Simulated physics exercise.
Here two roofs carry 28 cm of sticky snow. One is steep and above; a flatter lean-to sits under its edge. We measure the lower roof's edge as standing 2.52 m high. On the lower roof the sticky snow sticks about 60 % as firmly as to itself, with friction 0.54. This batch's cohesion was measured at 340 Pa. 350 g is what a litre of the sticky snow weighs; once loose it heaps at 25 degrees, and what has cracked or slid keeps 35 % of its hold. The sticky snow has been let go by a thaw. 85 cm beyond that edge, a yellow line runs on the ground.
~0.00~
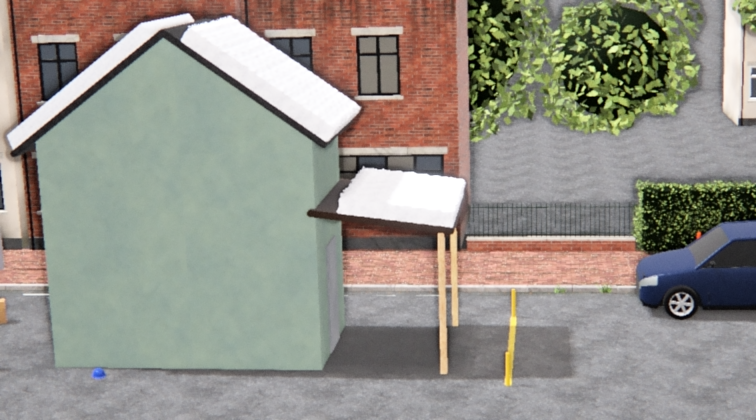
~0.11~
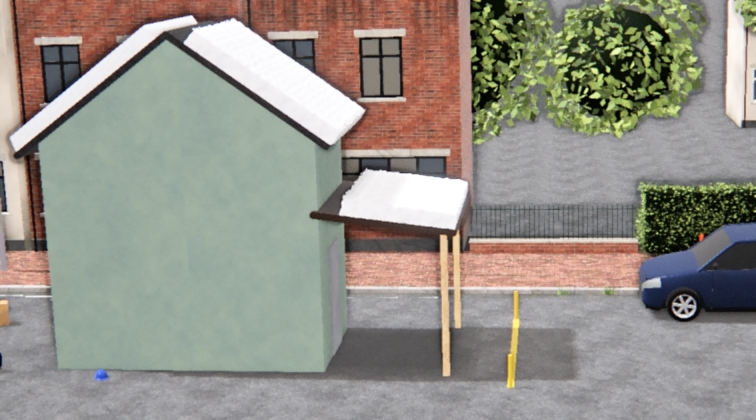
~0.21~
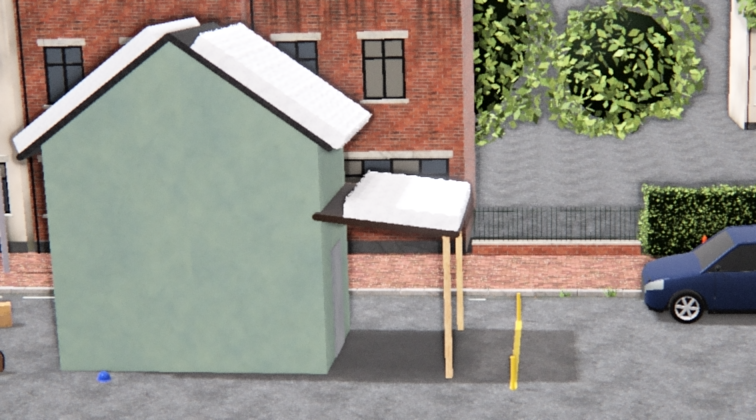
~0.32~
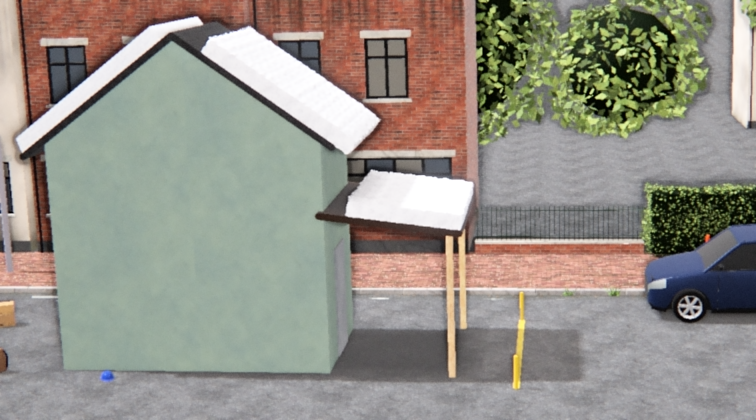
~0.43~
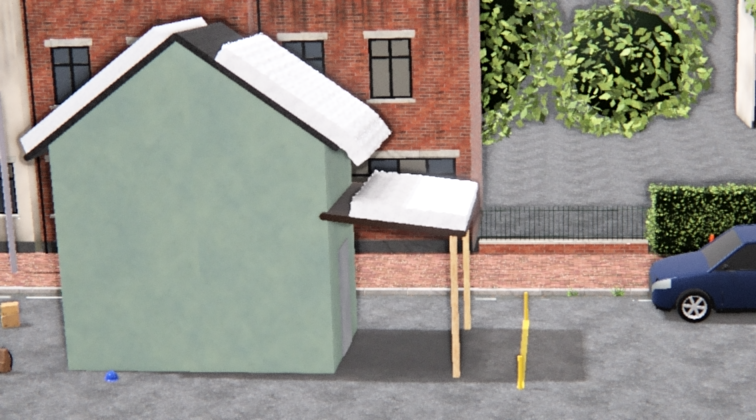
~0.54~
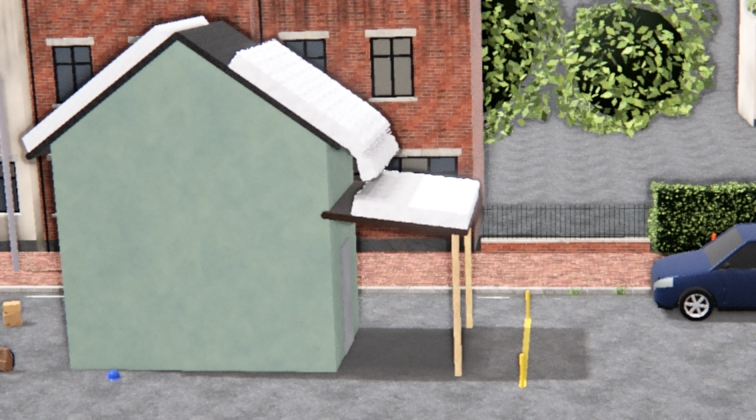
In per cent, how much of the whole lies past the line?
44 per cent.
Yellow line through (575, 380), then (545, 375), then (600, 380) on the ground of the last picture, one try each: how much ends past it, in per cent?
Respectively 30, 40 and 22 percent would end past it.
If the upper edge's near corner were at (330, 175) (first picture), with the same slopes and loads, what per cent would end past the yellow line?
It would then be around 25 percent.
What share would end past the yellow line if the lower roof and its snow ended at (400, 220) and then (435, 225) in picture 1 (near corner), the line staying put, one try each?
First 50 per cent, second 50 per cent.
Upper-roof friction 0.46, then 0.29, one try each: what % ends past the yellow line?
20 %, then 35 %.
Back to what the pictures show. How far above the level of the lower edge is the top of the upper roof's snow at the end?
Roughly 0.6 m.
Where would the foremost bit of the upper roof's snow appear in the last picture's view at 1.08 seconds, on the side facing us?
Roughly at the pixel (455, 207).
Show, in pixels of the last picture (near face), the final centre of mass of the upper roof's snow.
Around (536, 312).
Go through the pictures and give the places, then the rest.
In the first frame, foremost bit of the sticky snow at (328, 139).
In the second frame, foremost bit of the sticky snow at (332, 142), its middle shifted 2.9 cm.
In the third frame, foremost bit of the sticky snow at (339, 135), its middle shifted 11 cm, 4 % of it past the upper edge, in one piece.
In the fourth frame, foremost bit of the sticky snow at (348, 136), its middle shifted 25 cm, 9 % of it past the upper edge, in one piece.
In the fifth frame, foremost bit of the sticky snow at (361, 154), its middle shifted 44 cm, 15 % of it past the upper edge, cracking.
In the sixth frame, foremost bit of the sticky snow at (372, 162), its middle shifted 68 cm, 24 % of it past the upper edge, cracking.
After 1.08 s, none is below the lower edge and 0 % is past the line.
After 1.72 s, 25 % is below the lower edge and 18 % is past the line.
After 2.36 s, 52 % is below the lower edge and 43 % is past the line.
After 3.00 s, 52 % is below the lower edge and 44 % is past the line.
After 3.10 s, 52 % is below the lower edge and 44 % is past the line.
